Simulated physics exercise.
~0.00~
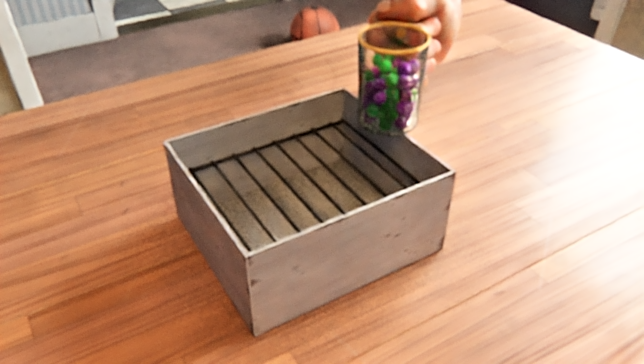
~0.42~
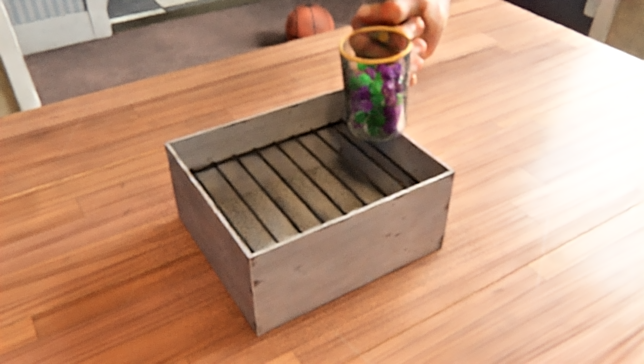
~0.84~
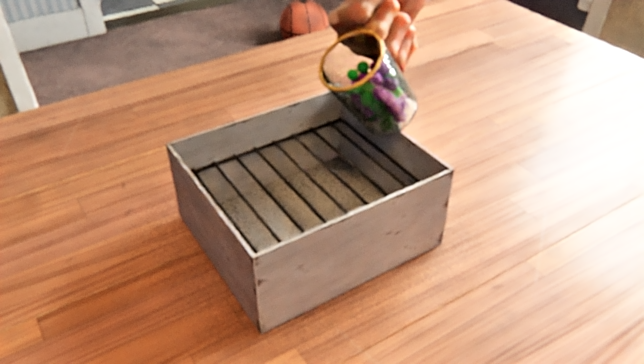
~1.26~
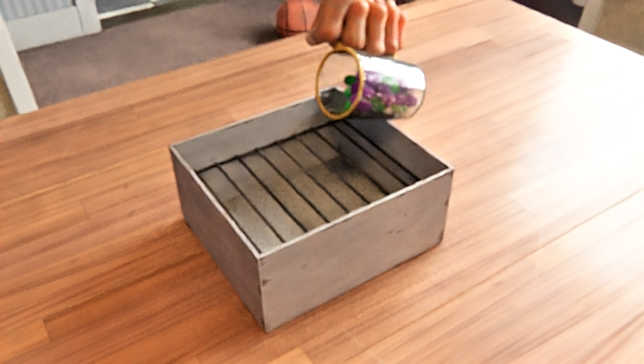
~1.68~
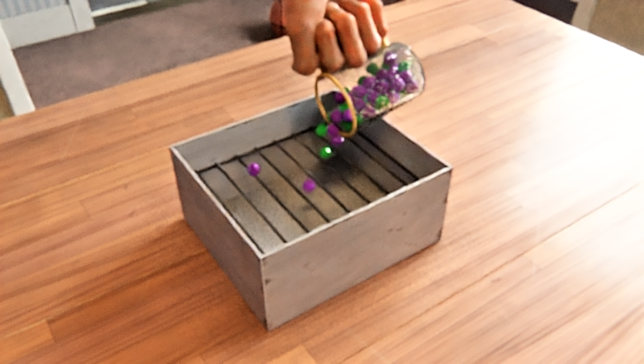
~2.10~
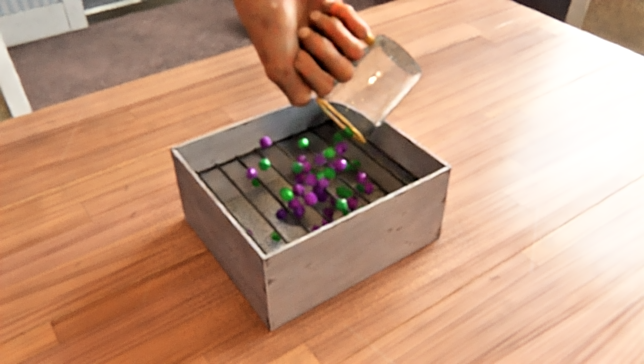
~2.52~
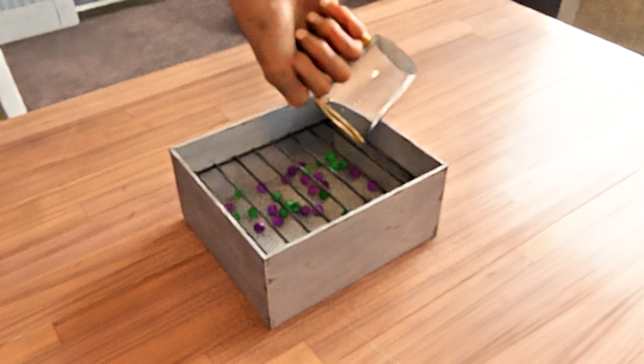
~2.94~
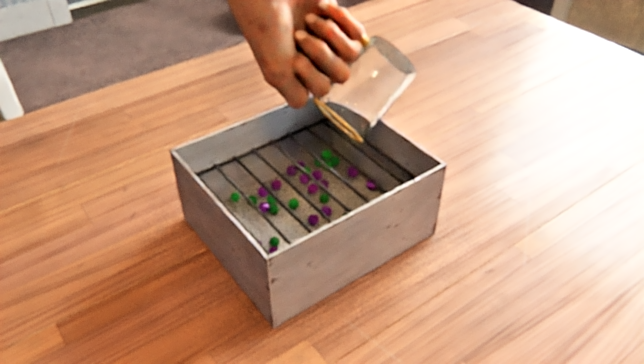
The clip shows a hand holding a clear cup of green and purple pieces above a gray box with wires across it, then tipping it over until the pieces tumble out. Both colours drop through the wires and end scattered beneath them, while the hand keeps holding the emptied cup upside down.
